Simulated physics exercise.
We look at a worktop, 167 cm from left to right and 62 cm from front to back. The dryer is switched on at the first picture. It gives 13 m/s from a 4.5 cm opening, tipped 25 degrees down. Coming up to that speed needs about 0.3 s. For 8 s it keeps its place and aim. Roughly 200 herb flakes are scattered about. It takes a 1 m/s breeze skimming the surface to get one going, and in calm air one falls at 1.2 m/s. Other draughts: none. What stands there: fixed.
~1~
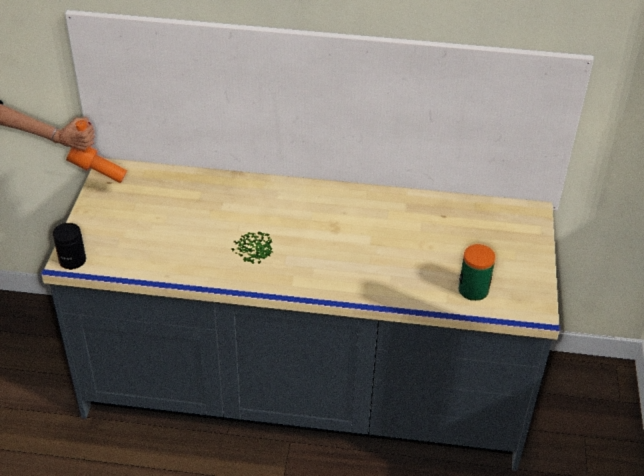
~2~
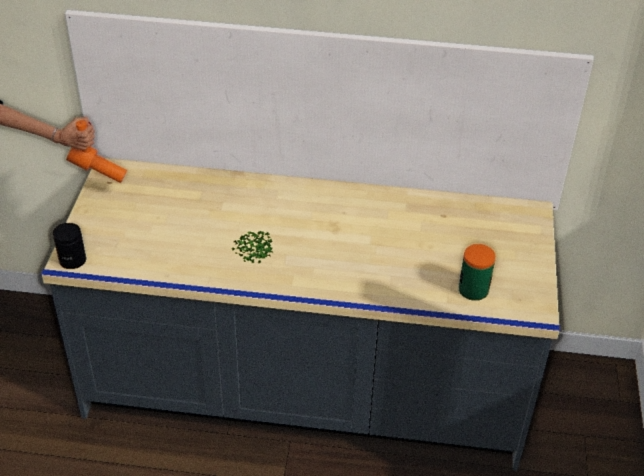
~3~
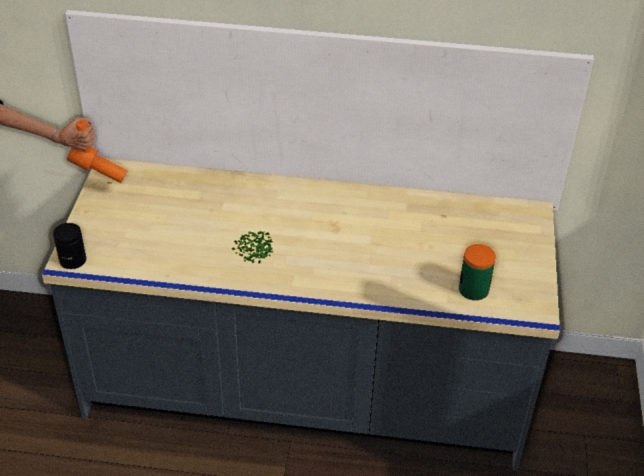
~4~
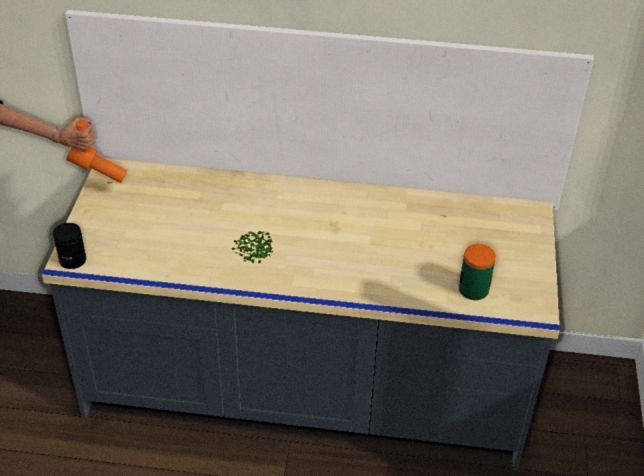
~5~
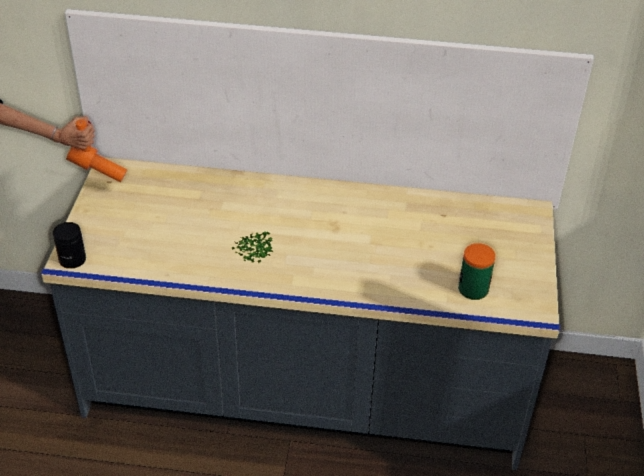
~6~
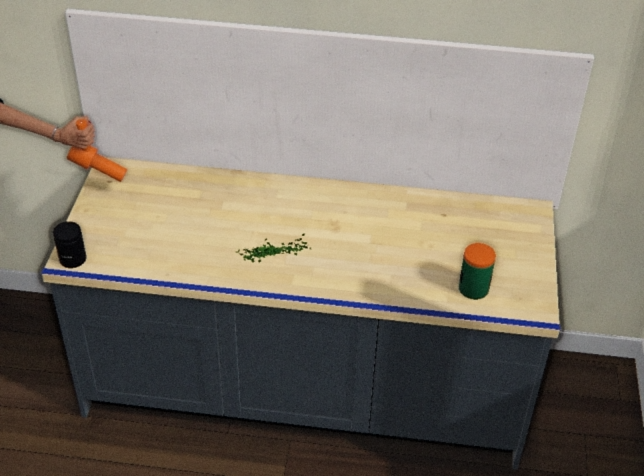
Green flakes on the worktop lie still, then spread rightward as a hand holds an orange dryer.
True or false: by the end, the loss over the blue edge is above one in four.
True.
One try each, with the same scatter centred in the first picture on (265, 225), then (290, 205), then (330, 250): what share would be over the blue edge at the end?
Taking the three spots in order, you'd get around 20 percent, 0 percent and 50 percent.
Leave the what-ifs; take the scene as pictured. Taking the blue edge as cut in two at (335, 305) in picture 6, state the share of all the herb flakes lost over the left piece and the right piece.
1 % left and 90 % right.
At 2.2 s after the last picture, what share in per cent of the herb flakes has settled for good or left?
Roughly 90 per cent of them.
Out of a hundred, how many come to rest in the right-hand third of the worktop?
Share at the end: Close to 5 %.
Then, 1.2 s after the last picture, 12 % are on the move or not yet settled, 88 % are over the blue edge.
Then, 2.2 s after the last picture, 6 % are on the move or not yet settled, 92 % are over the blue edge.
Then, 4.1 s after the last picture, 4 % are on the move or not yet settled, 93 % are over the blue edge.
Then, 7.7 s after the last picture, at the end, 93 % are over the blue edge.
